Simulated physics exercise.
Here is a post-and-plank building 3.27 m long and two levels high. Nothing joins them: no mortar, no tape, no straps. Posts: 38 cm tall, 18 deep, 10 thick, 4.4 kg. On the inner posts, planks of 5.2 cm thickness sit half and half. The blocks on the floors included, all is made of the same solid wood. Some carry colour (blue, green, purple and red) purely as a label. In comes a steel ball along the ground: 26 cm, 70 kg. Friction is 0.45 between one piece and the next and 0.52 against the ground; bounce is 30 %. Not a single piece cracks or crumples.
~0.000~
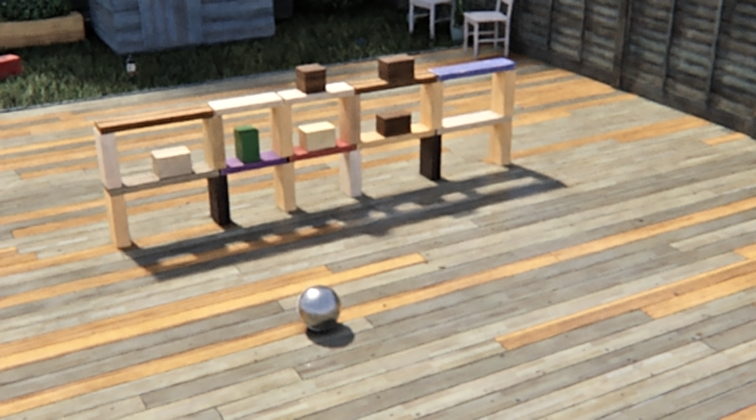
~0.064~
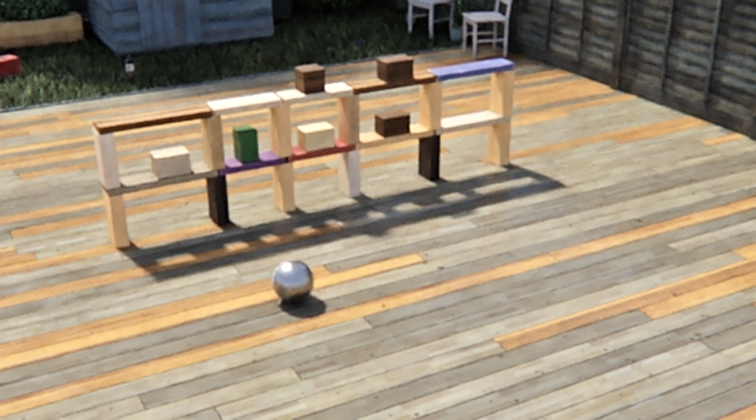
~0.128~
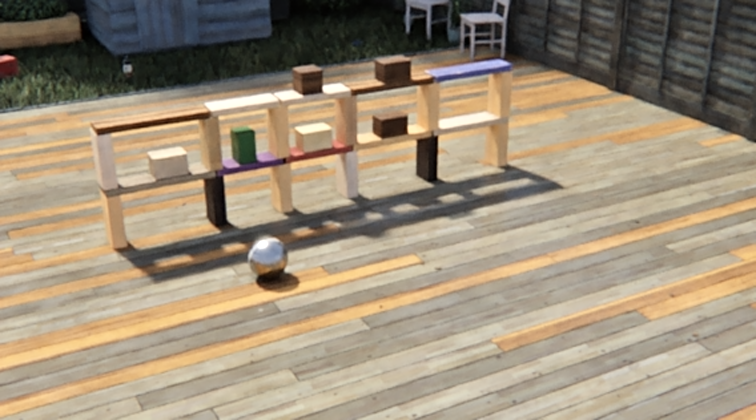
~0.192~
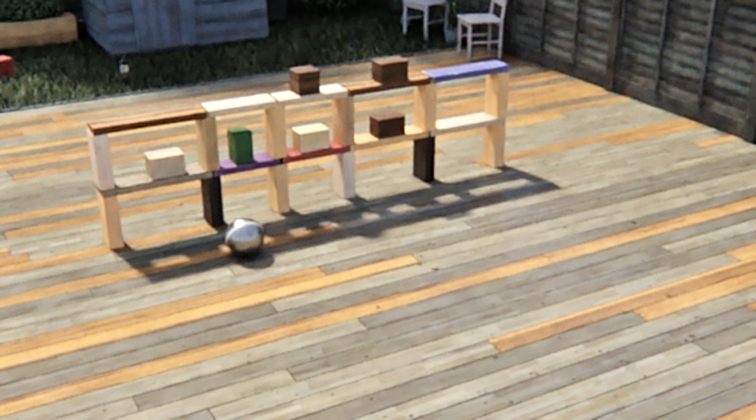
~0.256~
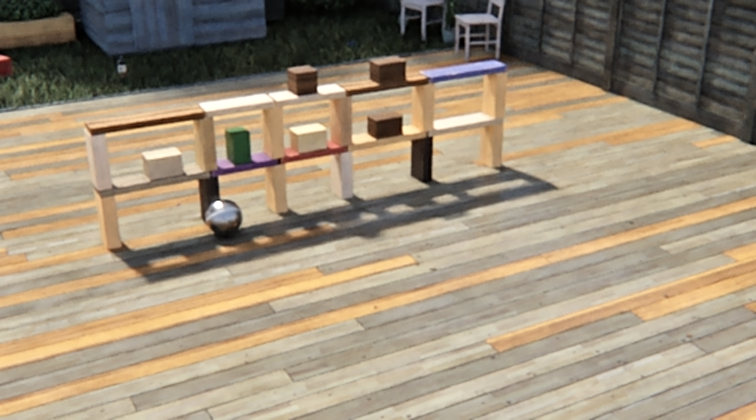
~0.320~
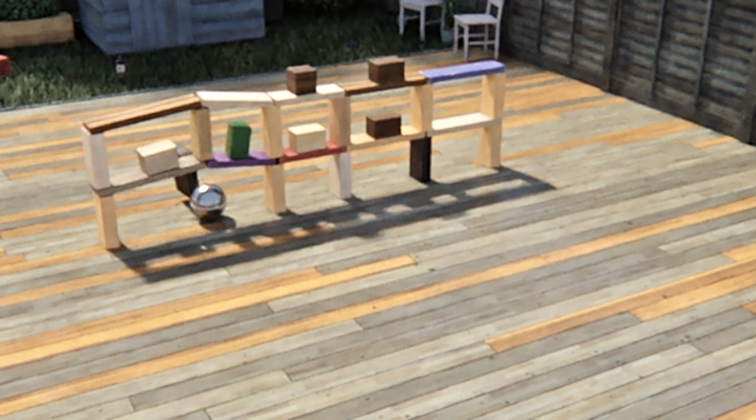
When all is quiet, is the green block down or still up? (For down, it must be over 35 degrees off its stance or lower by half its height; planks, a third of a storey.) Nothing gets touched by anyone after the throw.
Once all is quiet, the green block is down.
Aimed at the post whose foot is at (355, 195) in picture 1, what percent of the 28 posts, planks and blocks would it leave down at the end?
40 percent.
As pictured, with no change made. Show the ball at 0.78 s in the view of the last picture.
About (135, 121).
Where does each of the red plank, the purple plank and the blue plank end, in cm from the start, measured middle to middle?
From start to finish: Red 0, purple 20, blue 0 centimetres.
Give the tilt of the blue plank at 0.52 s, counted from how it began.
I'd put it at roughly 0 degrees away from its starting angle.
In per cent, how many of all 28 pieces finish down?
About 35 per cent.
By 0.52 s, ball still moving; 3 of the 28 pieces down; green block tilted 36°; purple plank tilted 30°, 11 cm lower.
By 0.78 s, ball still moving; 8 of the 28 pieces down; green block tilted 40°, 37 cm lower; purple plank tilted 53°, 19 cm lower.
By 1.30 s, ball still moving; 10 of the 28 pieces down; green block tilted 44°, 41 cm lower; purple plank tilted 54°, 19 cm lower.
When it is over (2.6 s), ball rolling away; 10 of the 28 pieces down; green block tilted 44°, 41 cm lower; purple plank tilted 55°, 19 cm lower; red plank unmoved. In pixels of the last frame, middles, green block near (217, 194), purple plank near (245, 182).
